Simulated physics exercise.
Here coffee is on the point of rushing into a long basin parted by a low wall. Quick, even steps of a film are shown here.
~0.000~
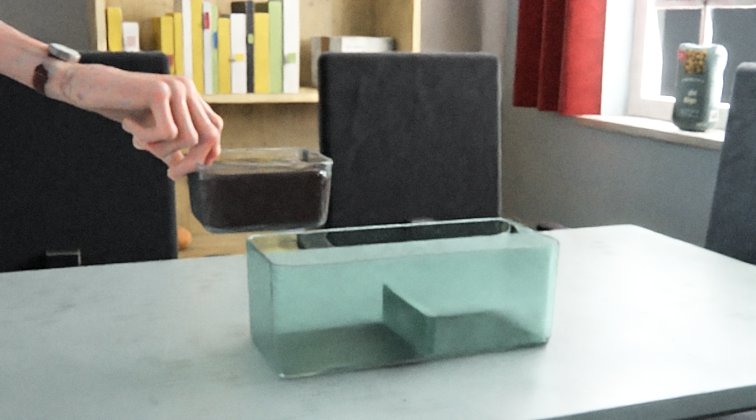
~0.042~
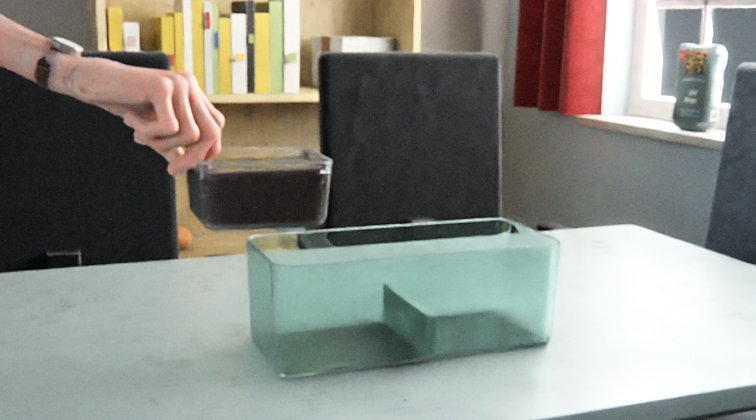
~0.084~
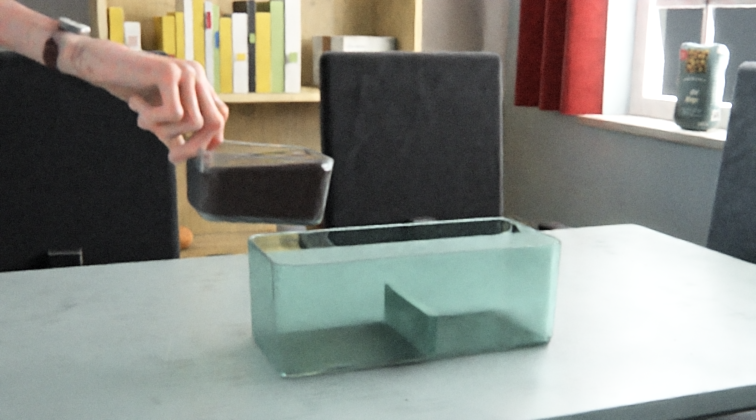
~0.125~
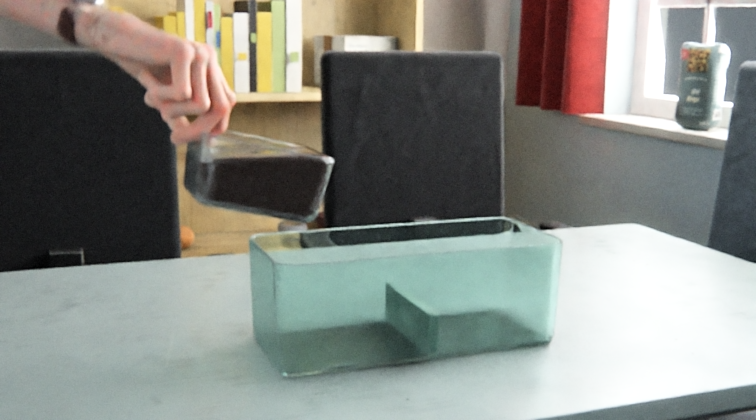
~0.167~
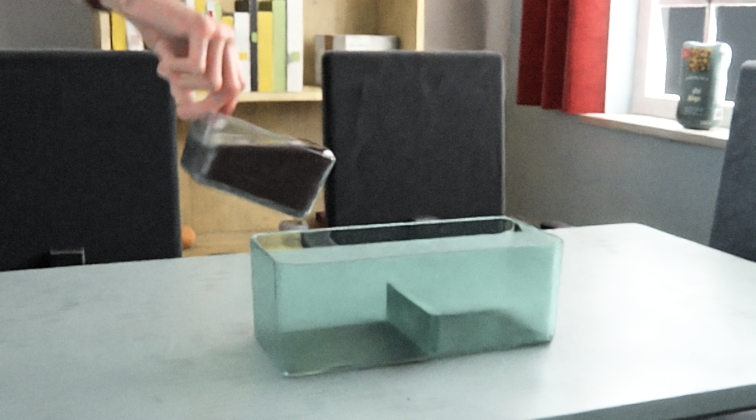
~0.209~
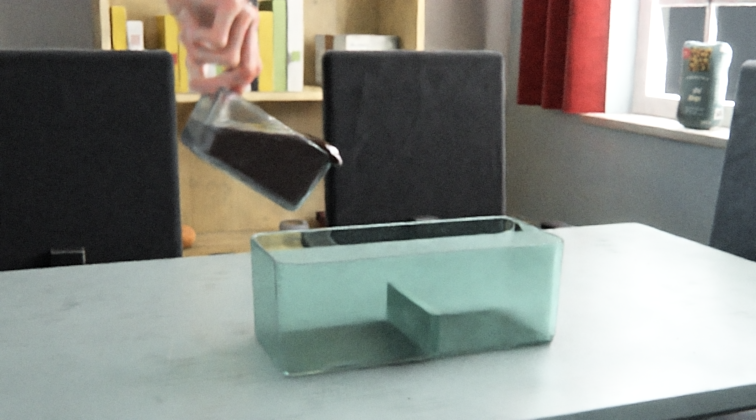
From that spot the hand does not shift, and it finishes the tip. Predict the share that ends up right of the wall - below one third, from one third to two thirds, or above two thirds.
The share is from one third to two thirds.
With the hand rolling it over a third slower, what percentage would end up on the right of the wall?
Something like 60 percent.
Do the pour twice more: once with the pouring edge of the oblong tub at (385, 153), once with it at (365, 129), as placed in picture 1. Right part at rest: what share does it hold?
You'd get around 80 per cent and then around 75 per cent.
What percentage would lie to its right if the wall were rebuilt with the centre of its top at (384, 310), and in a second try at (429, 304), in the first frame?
The first position gives around 70 percent, the second around 25 percent.
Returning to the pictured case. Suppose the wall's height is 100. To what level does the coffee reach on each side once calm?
The left side ends up close to 30, the right side close to 40.
A moment on, the oblong tub is tipped on its side and 35 per cent is still to pour, 14 is left of the wall and 0 right of it.
Next, the oblong tub is tipped on its side and 4 per cent is still to pour, 21 is left of the wall and 63 right of it.
Then the oblong tub is tipped on its side and 0 per cent is still to pour, 30 is left of the wall and 53 right of it.
Later the oblong tub is tipped on its side and 0 per cent is still to pour, 38 is left of the wall and 57 right of it.
In the end 39 per cent lies left of the wall, 57 right of it and 4 outside.
